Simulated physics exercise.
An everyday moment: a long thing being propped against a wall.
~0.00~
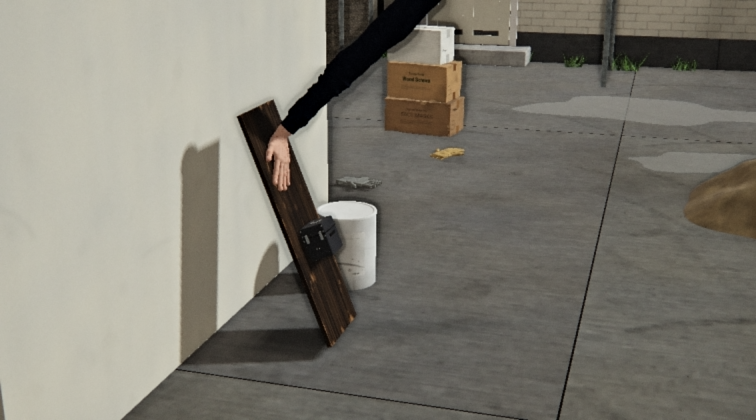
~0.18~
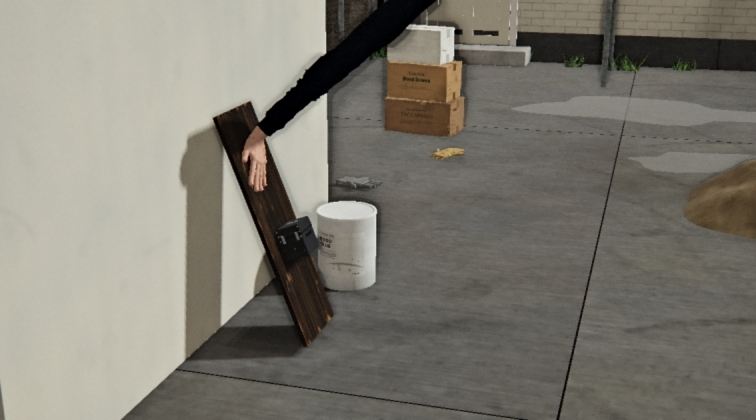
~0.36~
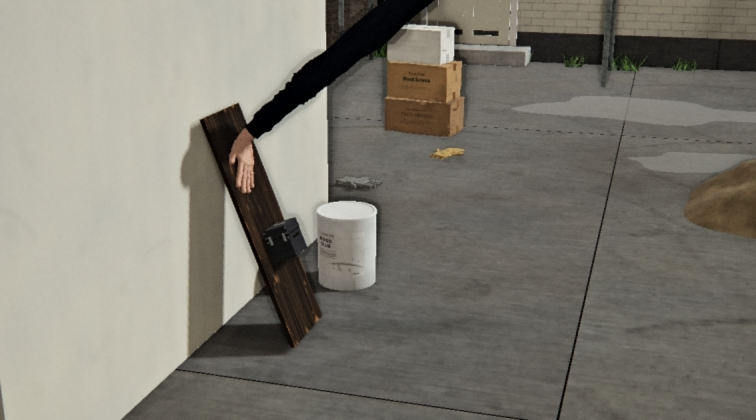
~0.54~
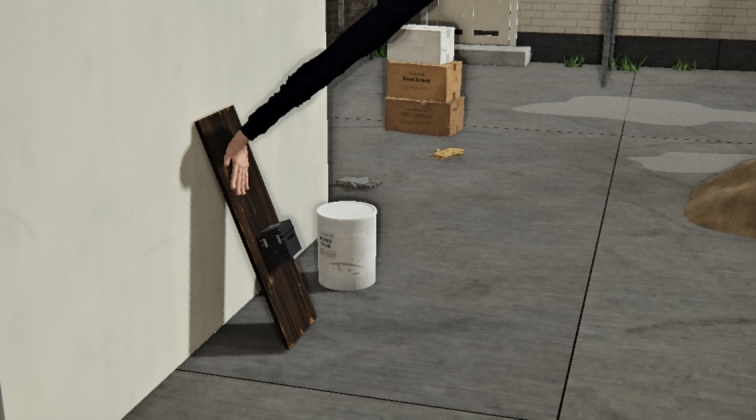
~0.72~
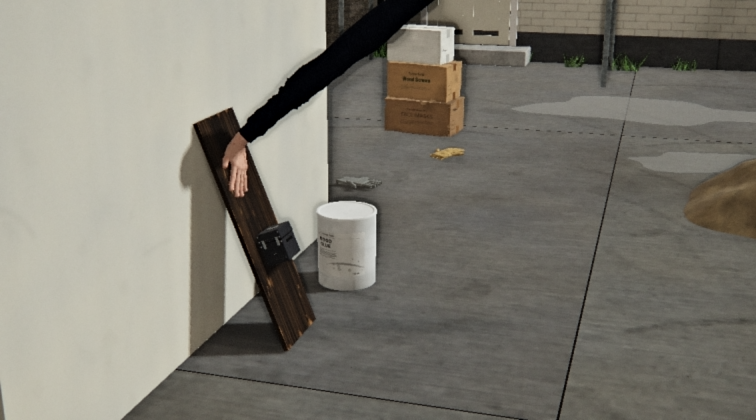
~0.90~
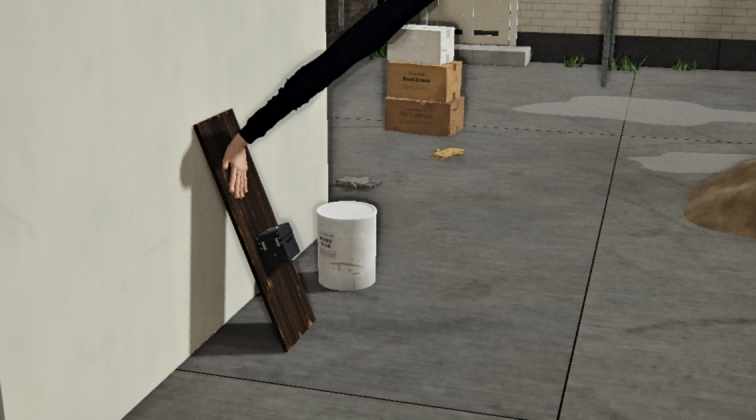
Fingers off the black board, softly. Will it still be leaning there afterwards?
Outcome: The board remains leaning.
Around 1.10 s, nothing moves.
Around 1.60 s, black board resting near (258, 229).
Finally (2.2 s), both still in place. Final places as the last picture's camera would see them, black board near (258, 229). The board stays up.
